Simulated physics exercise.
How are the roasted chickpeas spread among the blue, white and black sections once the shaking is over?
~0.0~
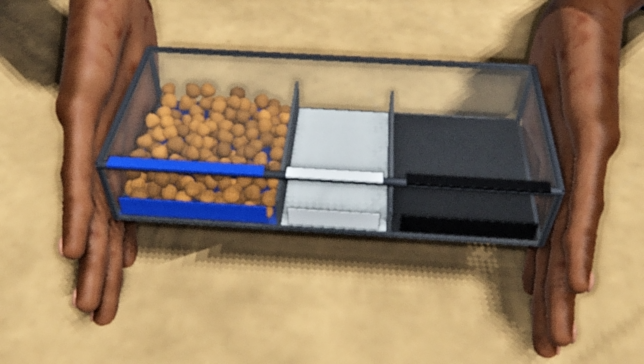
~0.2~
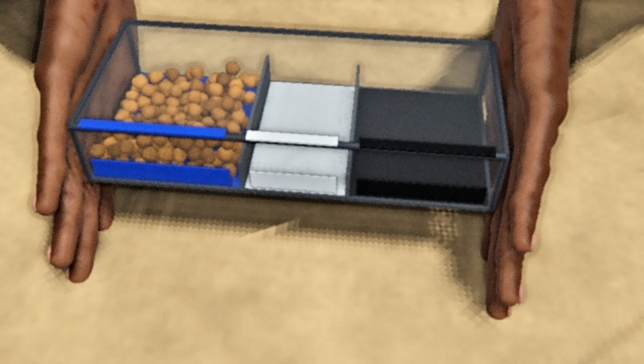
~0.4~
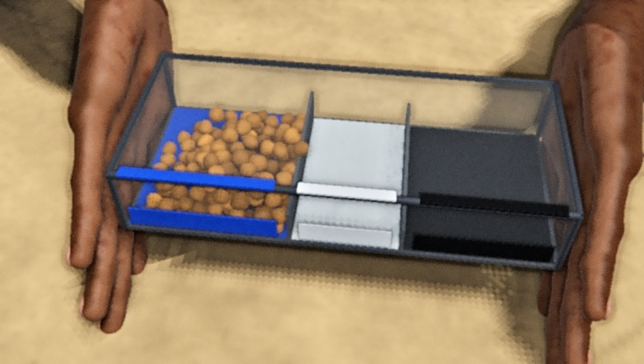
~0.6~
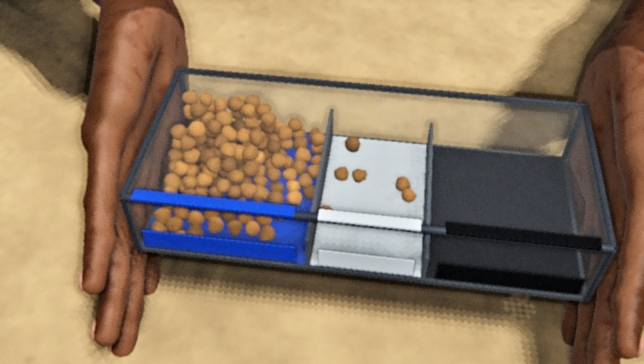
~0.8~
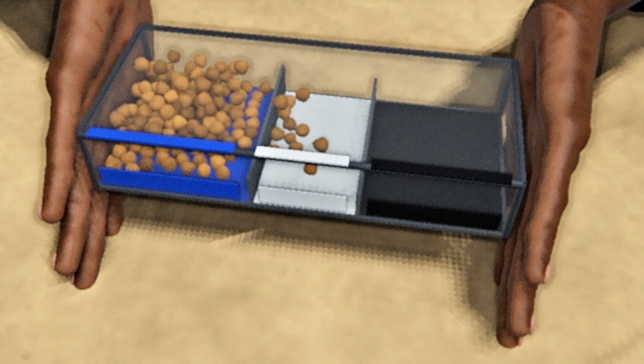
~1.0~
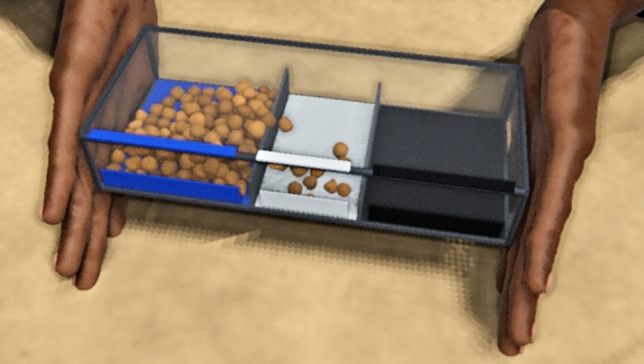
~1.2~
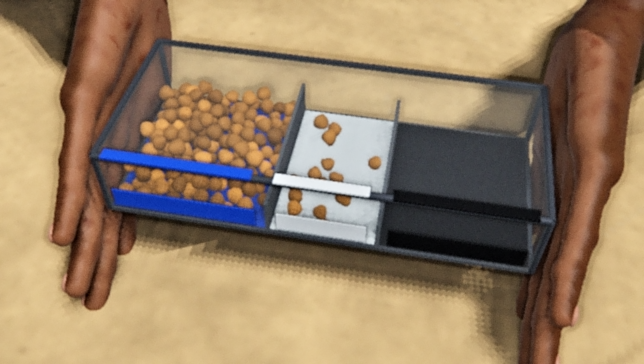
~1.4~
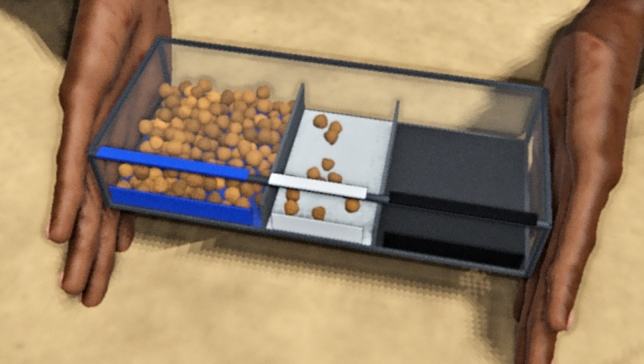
Most of the chickpeas stay in the blue section, with only a few in the white section and none in the black one.
